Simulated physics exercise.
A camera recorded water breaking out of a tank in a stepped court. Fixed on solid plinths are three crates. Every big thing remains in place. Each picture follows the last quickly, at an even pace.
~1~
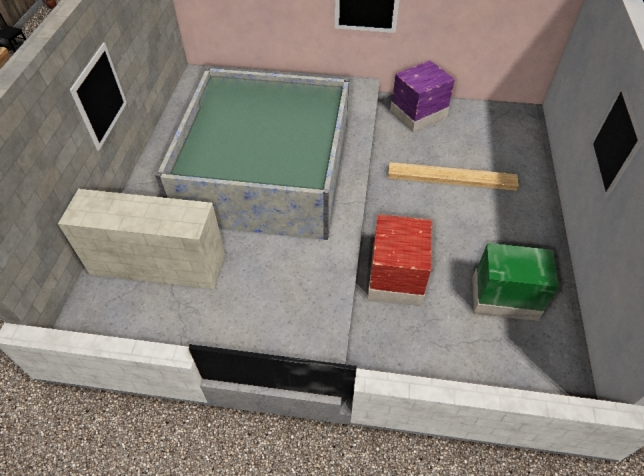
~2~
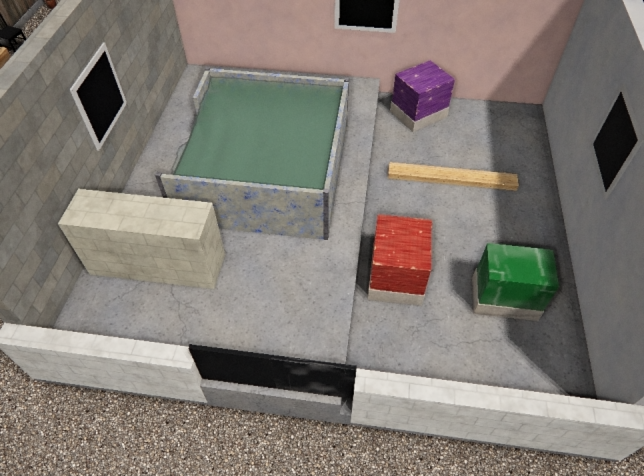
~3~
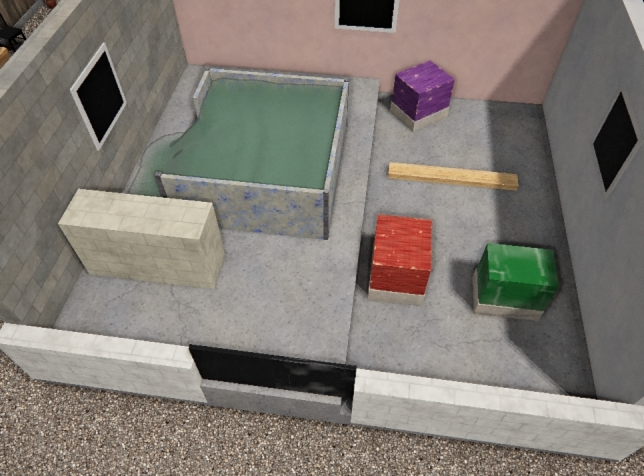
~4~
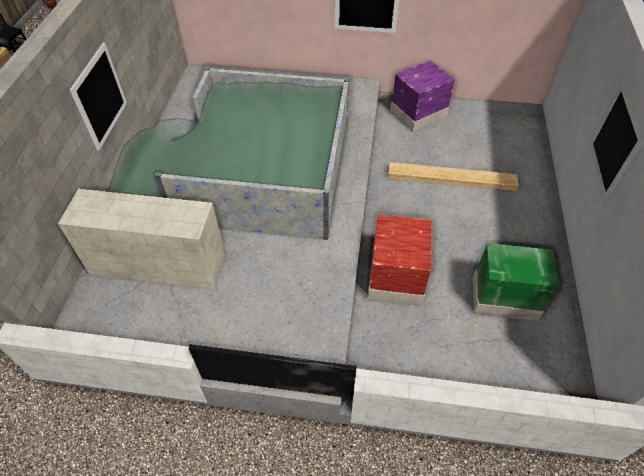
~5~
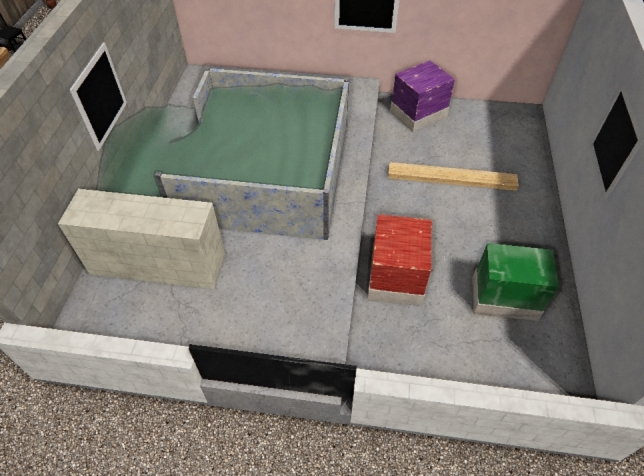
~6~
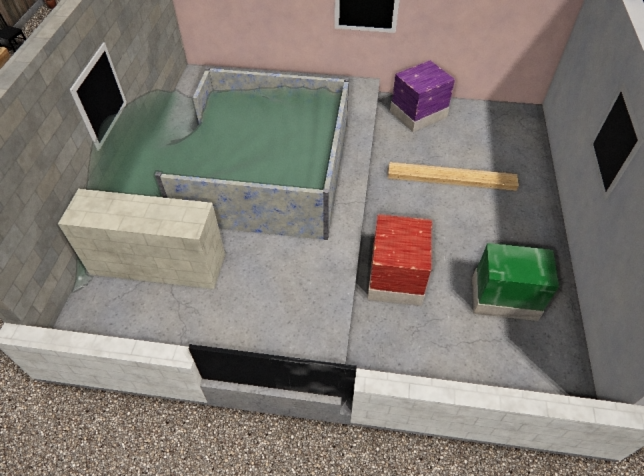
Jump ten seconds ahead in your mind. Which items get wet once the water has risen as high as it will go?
The green crate remains dry, the purple crate ends up wet, the red crate ends up wet.
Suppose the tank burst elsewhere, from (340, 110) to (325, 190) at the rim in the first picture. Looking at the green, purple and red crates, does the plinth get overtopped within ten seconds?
Here's how it goes: The green is swamped, the purple is swamped, and the red is swamped.
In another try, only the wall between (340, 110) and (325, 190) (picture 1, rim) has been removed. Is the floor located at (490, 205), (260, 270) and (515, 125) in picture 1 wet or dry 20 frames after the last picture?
Okay, the first is waterlogged, the next is left untouched, and the last is waterlogged.
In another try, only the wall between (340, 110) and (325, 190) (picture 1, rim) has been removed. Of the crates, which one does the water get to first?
That would be the red-painted one.
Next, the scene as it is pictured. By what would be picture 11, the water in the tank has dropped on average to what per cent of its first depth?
By my count, 60 per cent.
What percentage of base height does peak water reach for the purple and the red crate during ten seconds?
I'd say 170 per cent for the first one and 160 per cent for the second.
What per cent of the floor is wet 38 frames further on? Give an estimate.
I reckon 95 per cent or so.
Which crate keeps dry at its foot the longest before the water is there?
My guess: The green-painted one.
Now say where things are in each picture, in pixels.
In the first frame, the water tank at (261, 129) is whole and still.
In the second frame, the front is at a hidden place, out from the gap at (189, 164).
In the third frame, the front is at a hidden place, out from the gap at (190, 167).
In the fourth frame, the front is at a hidden place, out from the gap at (191, 170).
In the fifth frame, water pours out at (191, 170) and has run to (167, 106).
In the sixth frame, water pours out at (191, 170) and has run to (175, 91).
A moment on, water covers 20 % of the floor; the green crate not reached, the purple crate not reached, the red crate not reached.
Next, water covers 40 % of the floor; the green crate not reached, the purple crate water round its plinth, the red crate water round its plinth.
Then, water covers 75 % of the floor; the green crate water round its plinth, the purple crate water round its plinth, the red crate water round its plinth.
Later, water covers 95 % of the floor; the green crate water round its plinth, the purple crate water round its plinth, the red crate water round its plinth.
In the end, water covers 95 % of the floor; the green crate stayed above the water, the purple crate was topped, the red crate was topped.
